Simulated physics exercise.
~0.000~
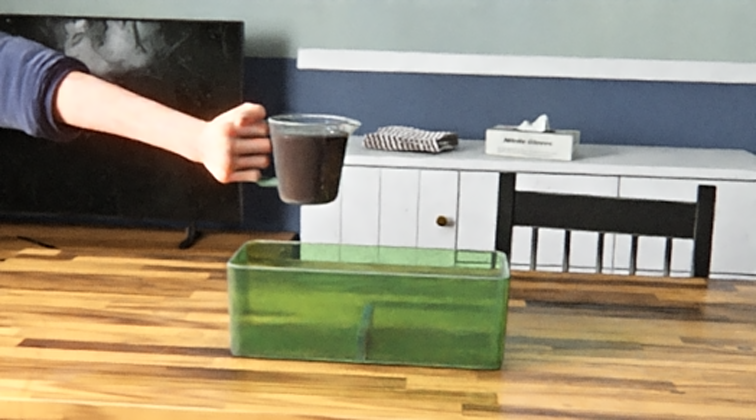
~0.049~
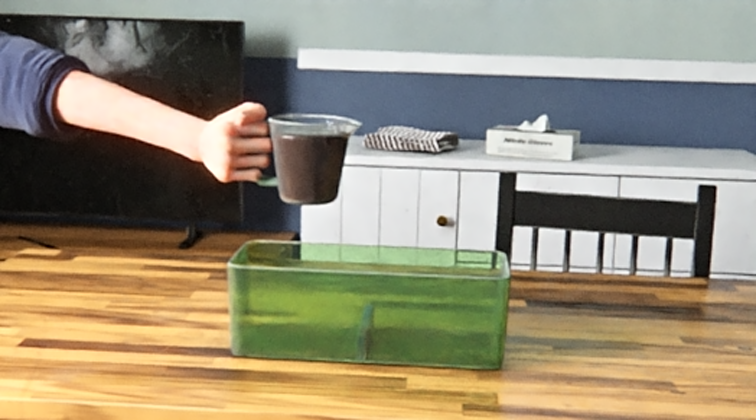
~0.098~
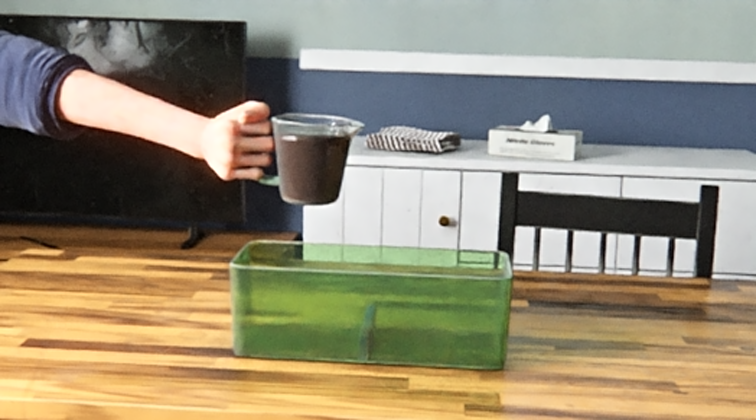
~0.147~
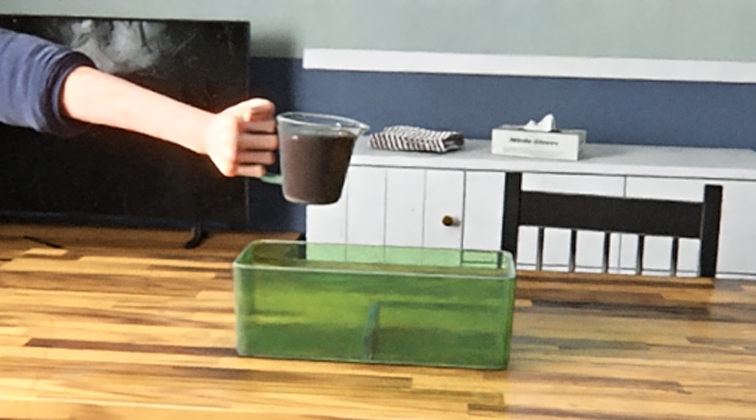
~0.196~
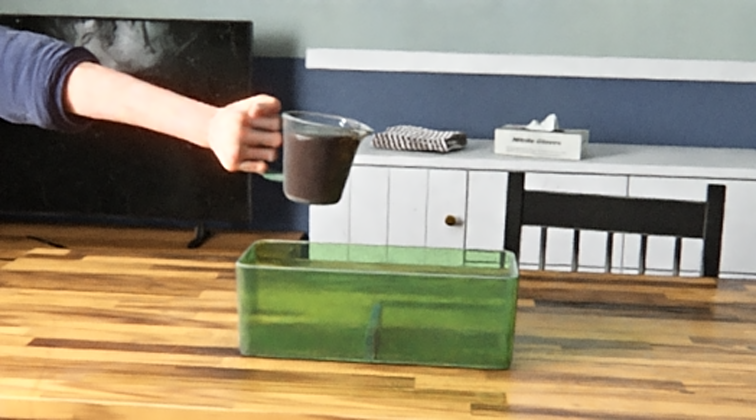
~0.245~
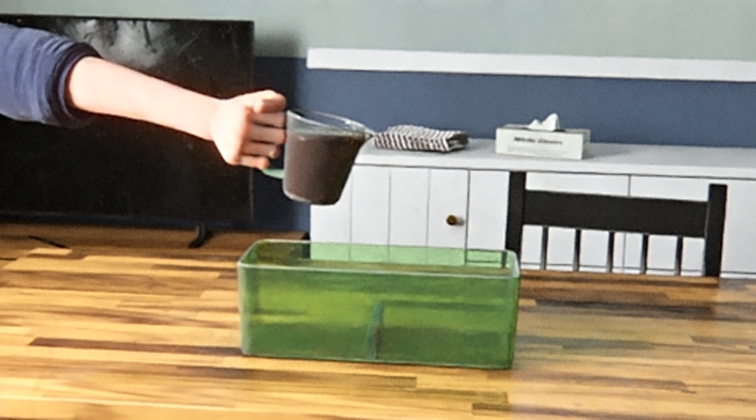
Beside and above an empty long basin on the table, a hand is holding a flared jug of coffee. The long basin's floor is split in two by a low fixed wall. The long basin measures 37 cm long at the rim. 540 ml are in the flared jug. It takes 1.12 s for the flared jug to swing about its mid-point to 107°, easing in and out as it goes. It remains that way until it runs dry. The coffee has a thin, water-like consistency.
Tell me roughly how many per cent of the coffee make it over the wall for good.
Roughly 92 per cent make it over.
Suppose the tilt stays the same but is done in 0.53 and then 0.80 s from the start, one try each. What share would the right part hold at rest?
In order, 90 and 90 per cent.
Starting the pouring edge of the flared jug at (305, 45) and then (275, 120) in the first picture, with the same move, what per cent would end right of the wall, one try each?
Some 55 and 10 per cent, in that order.
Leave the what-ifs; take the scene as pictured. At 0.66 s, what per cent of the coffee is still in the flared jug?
About 70 percent.
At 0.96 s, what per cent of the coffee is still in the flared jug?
Around 14 in a hundred.
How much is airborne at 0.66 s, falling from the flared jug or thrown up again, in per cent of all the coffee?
Estimate: About 20 % of all of it.
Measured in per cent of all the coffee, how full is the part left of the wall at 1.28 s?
Left share: Approx. 6 %.
By 0.66 s the tilt is 68° and 71 per cent is still to pour, 0 is left of the wall and 9 right of it.
By 0.96 s the tilt is 102° and 14 per cent is still to pour, 3 is left of the wall and 68 right of it.
By 1.28 s the tilt is 107° and 0 per cent is still to pour, 6 is left of the wall and 93 right of it.
By 1.62 s the tilt is 107° and 0 per cent is still to pour, 7 is left of the wall and 92 right of it.
At rest 7 per cent lies left of the wall, 92 right of it and 1 outside.
